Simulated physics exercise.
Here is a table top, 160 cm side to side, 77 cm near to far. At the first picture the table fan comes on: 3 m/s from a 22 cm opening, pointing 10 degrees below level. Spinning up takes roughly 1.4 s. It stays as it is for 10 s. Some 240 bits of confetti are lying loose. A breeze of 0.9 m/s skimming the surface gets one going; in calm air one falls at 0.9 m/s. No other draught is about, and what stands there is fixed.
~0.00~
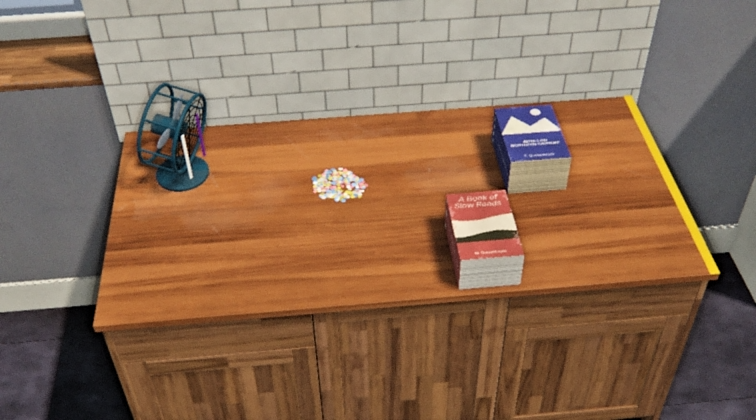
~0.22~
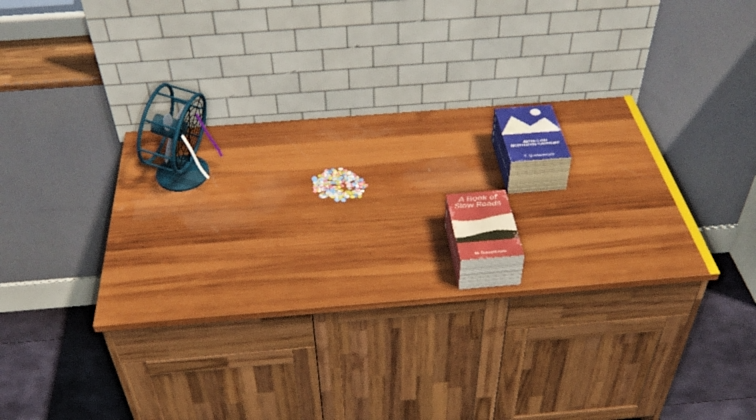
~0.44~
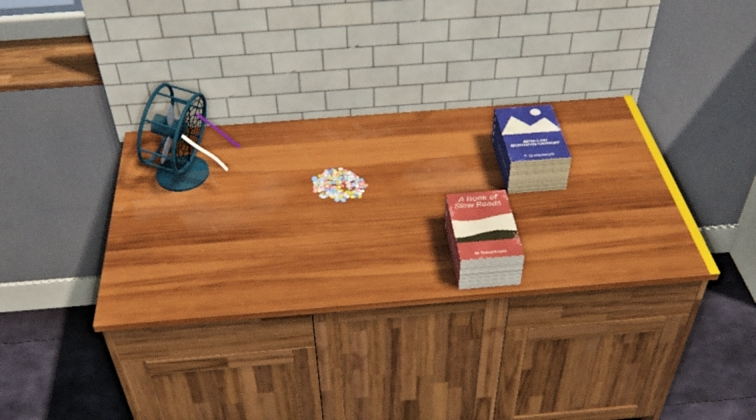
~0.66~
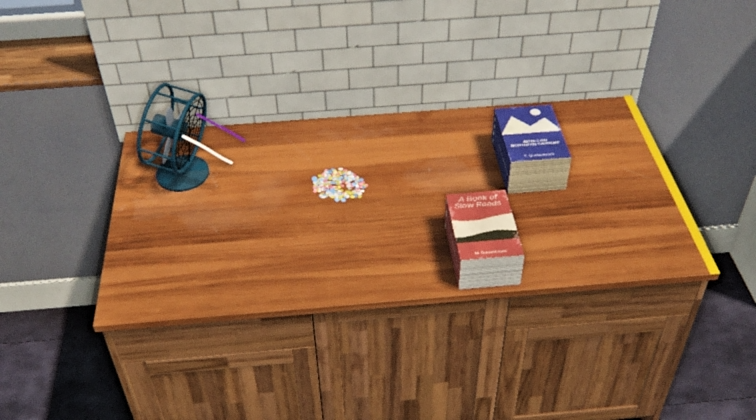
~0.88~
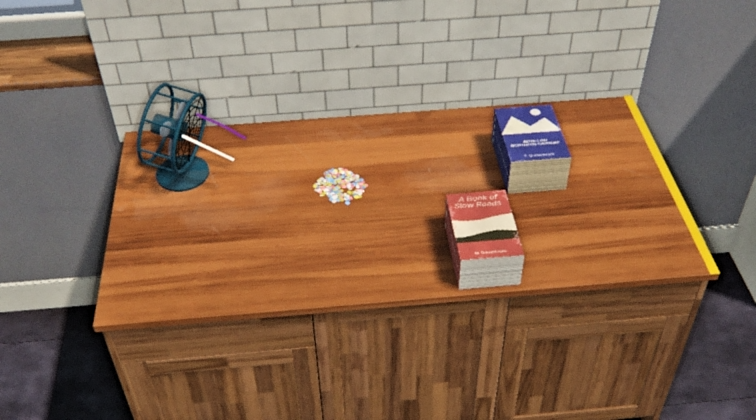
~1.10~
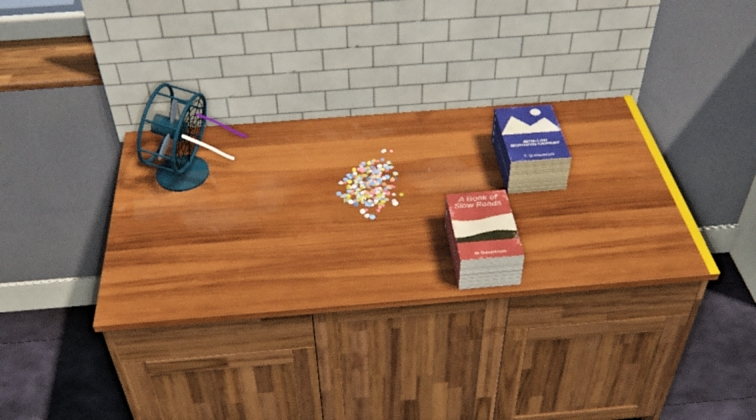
On a wooden table top, a fan's streamers lift, then confetti scatters to the right.
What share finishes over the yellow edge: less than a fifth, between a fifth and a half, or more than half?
Of the bits of confetti, more than half end over the yellow edge.
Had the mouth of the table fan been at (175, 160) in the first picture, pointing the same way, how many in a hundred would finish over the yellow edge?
In that case some 5 per cent.
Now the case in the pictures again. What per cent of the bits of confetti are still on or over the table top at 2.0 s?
Some 70 per cent.
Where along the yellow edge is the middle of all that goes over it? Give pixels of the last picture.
At about (680, 193).
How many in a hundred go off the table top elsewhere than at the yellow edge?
About 5 %.
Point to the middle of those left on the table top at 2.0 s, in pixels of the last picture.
Around (596, 103).
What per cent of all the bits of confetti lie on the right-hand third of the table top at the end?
Near 15 %.
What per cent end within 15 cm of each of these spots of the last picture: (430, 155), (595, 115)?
In turn about 0 %, 15 %.
After 2.0 s, 21 % are over the yellow edge; the middle of those still in play is near (599, 106); 4 % have settled or left.
After 3.2 s, 75 % are over the yellow edge; the middle of those still in play is near (601, 117); 81 % have settled or left.
After 5.5 s, 78 % are over the yellow edge; the middle of those still in play is near (624, 108); 85 % have settled or left.
After 10.0 s, at the end, 79 % are over the yellow edge; the middle of those still in play is near (624, 108).
